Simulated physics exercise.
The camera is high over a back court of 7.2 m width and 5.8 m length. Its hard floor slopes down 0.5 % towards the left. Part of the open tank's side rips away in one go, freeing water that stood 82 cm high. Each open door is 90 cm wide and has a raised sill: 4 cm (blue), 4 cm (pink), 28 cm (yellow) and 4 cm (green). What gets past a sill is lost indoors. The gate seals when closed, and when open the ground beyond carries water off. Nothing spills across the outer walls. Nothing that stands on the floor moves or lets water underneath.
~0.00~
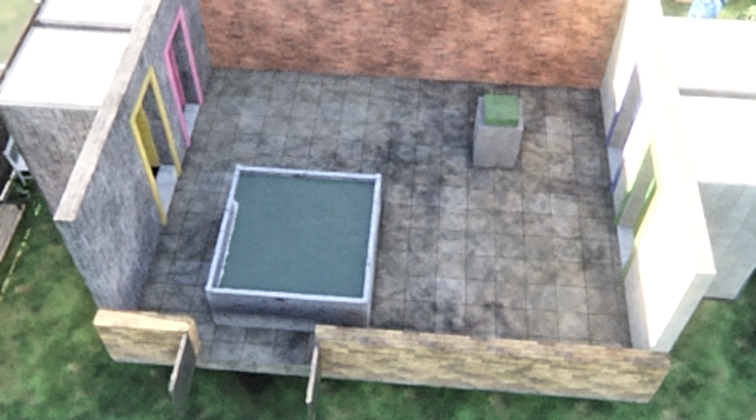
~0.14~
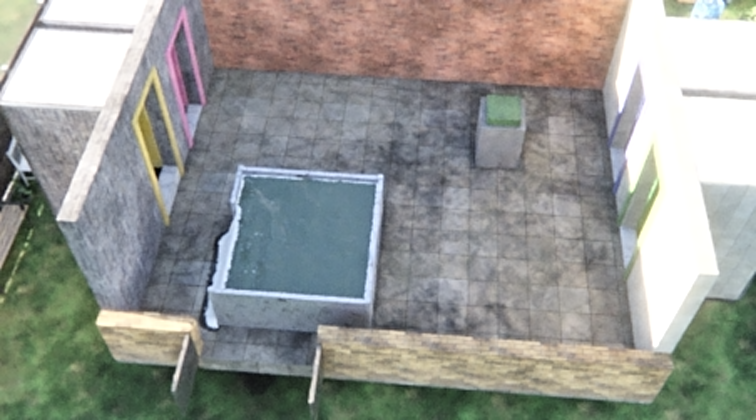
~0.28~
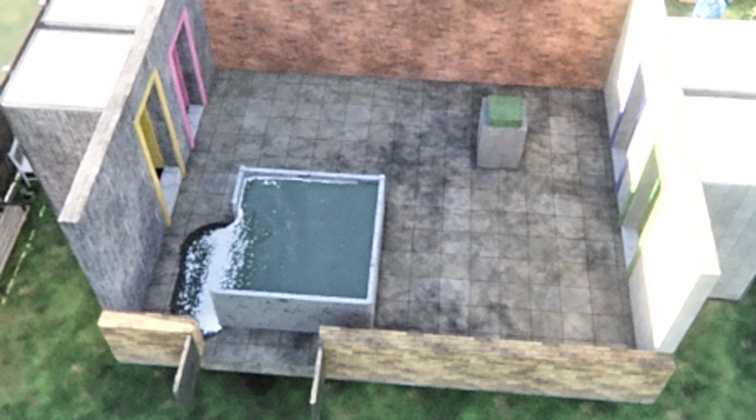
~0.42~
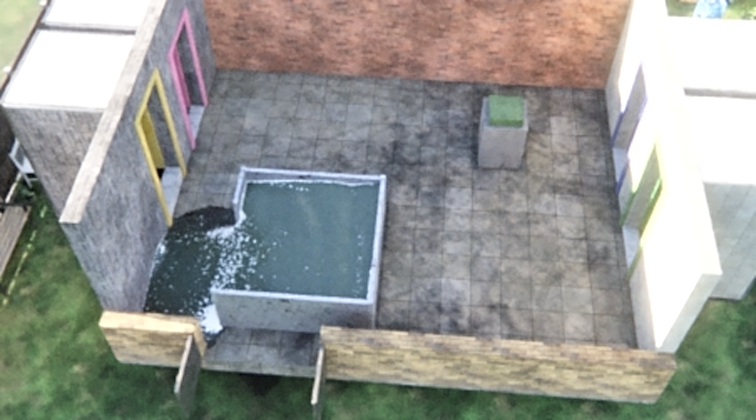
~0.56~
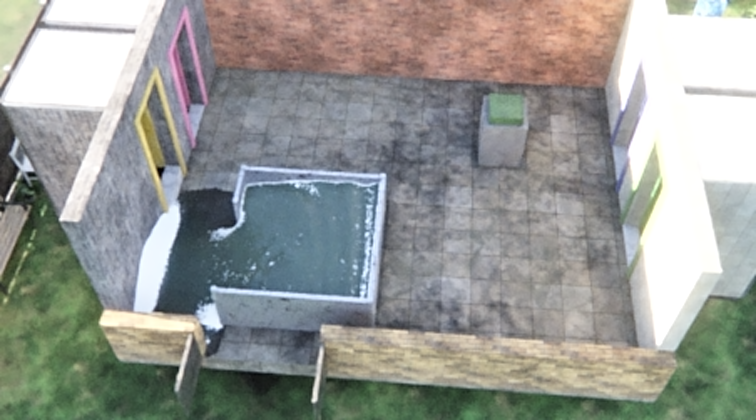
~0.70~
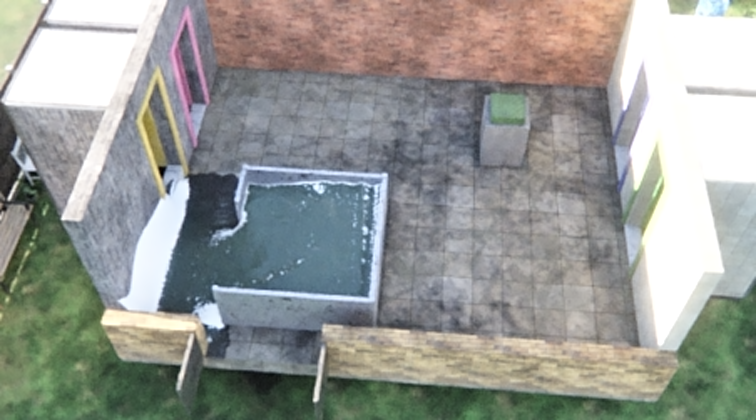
Water bursting through the left side of a raised square tank, spreading across the paved courtyard and surging against the grey wall.
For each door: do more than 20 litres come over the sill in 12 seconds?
Within that time: At the blue door it exceeds the limit; at the pink door it passes the limit; at the yellow door it stays under the limit; at the green door it stays under the limit.
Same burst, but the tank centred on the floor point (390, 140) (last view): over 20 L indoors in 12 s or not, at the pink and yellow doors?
Against that limit: Pink past it, yellow over.
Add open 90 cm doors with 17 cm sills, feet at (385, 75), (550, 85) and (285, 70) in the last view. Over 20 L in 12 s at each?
In that order: Under, not over, over.
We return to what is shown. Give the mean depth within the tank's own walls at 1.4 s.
About 48 cm.
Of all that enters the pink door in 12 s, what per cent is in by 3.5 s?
About 10 per cent.
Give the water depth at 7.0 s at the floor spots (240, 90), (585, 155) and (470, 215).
In that order: 14, 10 and 4 cm.
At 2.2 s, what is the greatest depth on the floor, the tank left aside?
Roughly 57 cm.
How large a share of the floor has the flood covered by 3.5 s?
About 50 per cent.
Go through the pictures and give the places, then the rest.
The first picture shows the open tank at (298, 233) is whole and still, 82 cm deep.
In the second picture, the front is at a hidden place, 0.8 m from the gap at (230, 266); 0.4 m2 of floor is under water; 82 cm left at the back of the open tank.
In the third picture, water pours out at (232, 269) and has run 1.1 m, to (205, 230); typically 14 cm deep outside, 82 cm at the open tank's back.
In the fourth picture, water pours out at (233, 271) and has run 1.5 m, to (169, 228); typically 13 cm deep outside, 80 cm at the open tank's back.
In the fifth picture, water pours out at (233, 269) and has run 1.9 m, to (177, 201); typically 16 cm deep outside, 72 cm at the open tank's back.
In the sixth picture, water pours out at (235, 269) and has run 2.3 m, to (186, 178); typically 18 cm deep outside, 69 cm at the open tank's back.
After 1.4 s water covers 15 % of the floor and is deepest (78 cm) near (138, 336); blue door not reached, pink door 6 cm at the sill, 0 L in, yellow door 24 cm at the sill, 1 L in, green door not reached.
After 2.2 s water covers 30 % of the floor and is deepest (57 cm) near (138, 336); blue door not reached, pink door 8 cm at the sill, 1 L in, yellow door 26 cm at the sill, 3 L in, green door not reached.
After 3.5 s water covers 50 % of the floor and is deepest (34 cm) near (233, 86); blue door not reached, pink door 9 cm at the sill, 11 L in, yellow door 21 cm at the sill, 4 L in, green door not reached.
After 7.0 s water covers 90 % of the floor and is deepest (20 cm) near (138, 336); blue door 8 cm at the sill, 21 L in, pink door 9 cm at the sill, 71 L in, yellow door 13 cm at the sill, 5 L in, green door 6 cm at the sill, 1 L in.
After 12.0 s water covers 100 % of the floor and is deepest (13 cm) near (138, 336); blue door 7 cm at the sill, 68 L in, pink door 8 cm at the sill, 131 L in, yellow door 8 cm at the sill, 5 L in, green door 6 cm at the sill, 6 L in.
